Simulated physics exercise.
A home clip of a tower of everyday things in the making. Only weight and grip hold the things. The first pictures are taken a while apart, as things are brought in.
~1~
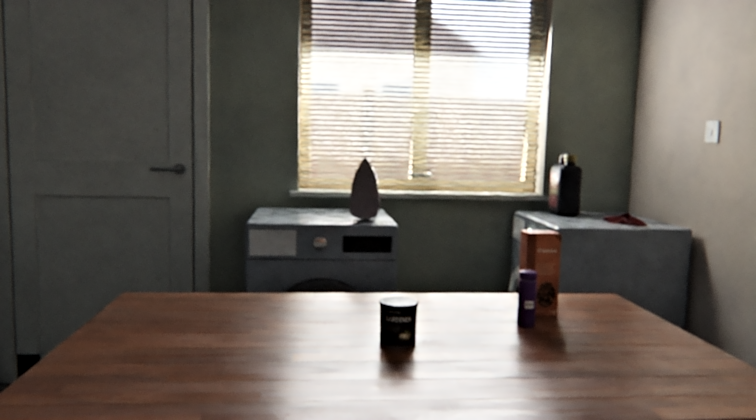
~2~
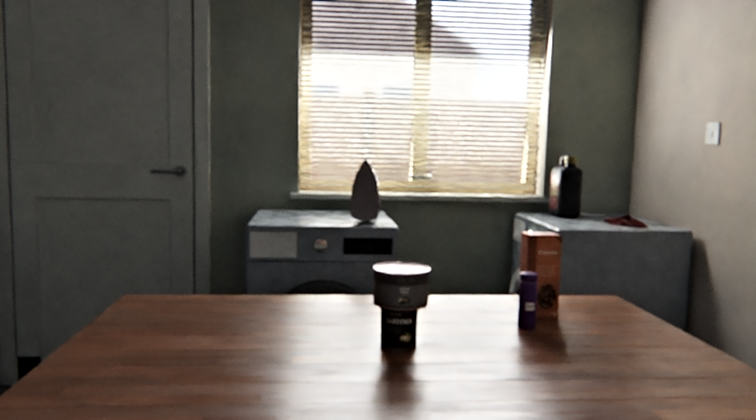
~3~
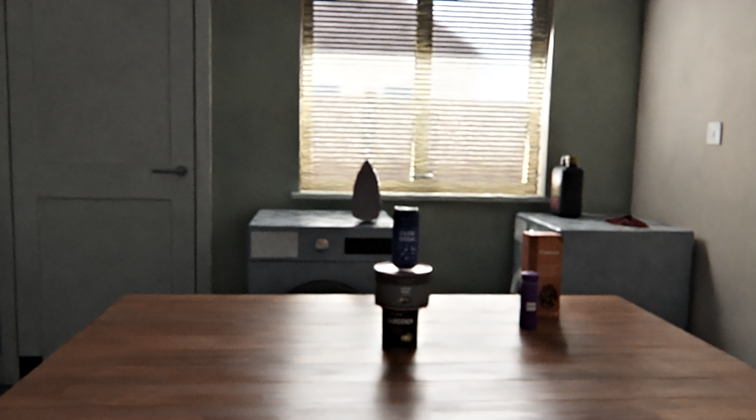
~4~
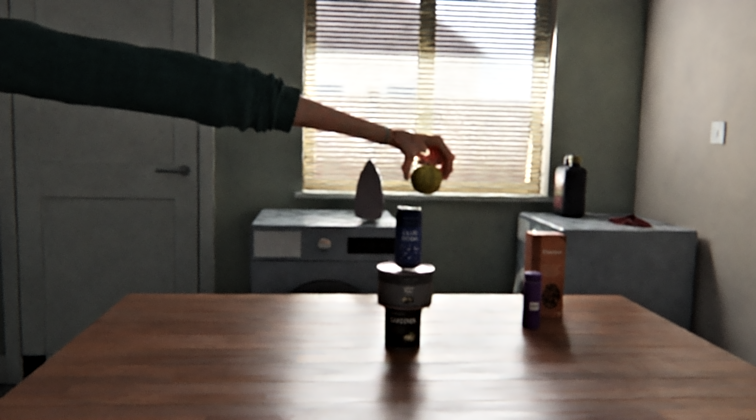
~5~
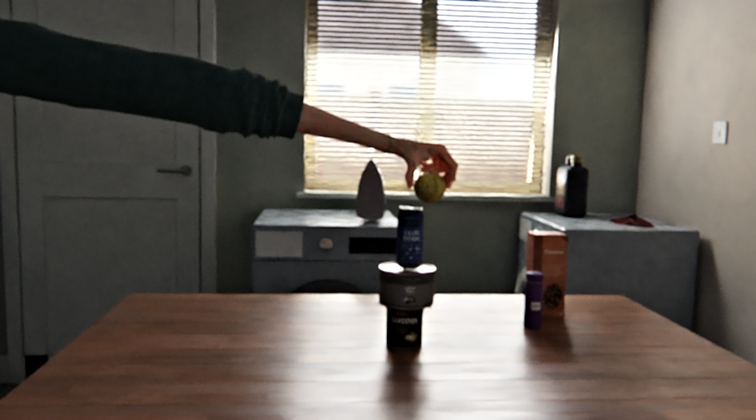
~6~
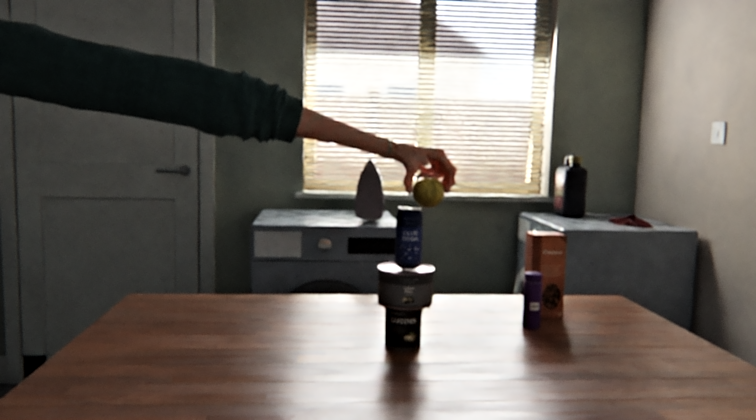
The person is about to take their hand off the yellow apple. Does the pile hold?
As it turns out, it loses its balance.
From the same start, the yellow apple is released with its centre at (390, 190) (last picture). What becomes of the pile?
Then it comes apart.
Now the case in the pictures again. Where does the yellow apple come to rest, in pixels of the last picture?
At about (503, 330).
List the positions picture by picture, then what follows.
In the first picture, the last thing is not in view yet; black pot (398, 322).
In the second picture, the last thing is not in view yet; orange carton (540, 275).
In the third picture, the last thing is not in view yet; blue can (406, 238).
The fourth picture shows coming down; yellow apple (426, 179); grey tub (405, 285).
The fifth picture shows coming down; yellow apple (430, 187); purple shaker (534, 300).
The sixth picture shows in place under the hand; yellow apple (428, 192); black pot (403, 324).
Then, 0.40 s past the last view, yellow apple now fallen.
Then, 0.50 s past the last view, things are still on the move.
Then, 0.70 s past the last view, as before.
Then, 1.70 s past the last view, nothing new.
Finally, fallen, yellow apple; the other 5 still in place. Final places as the last picture's camera would see them, yellow apple near (502, 330). The pile comes apart.
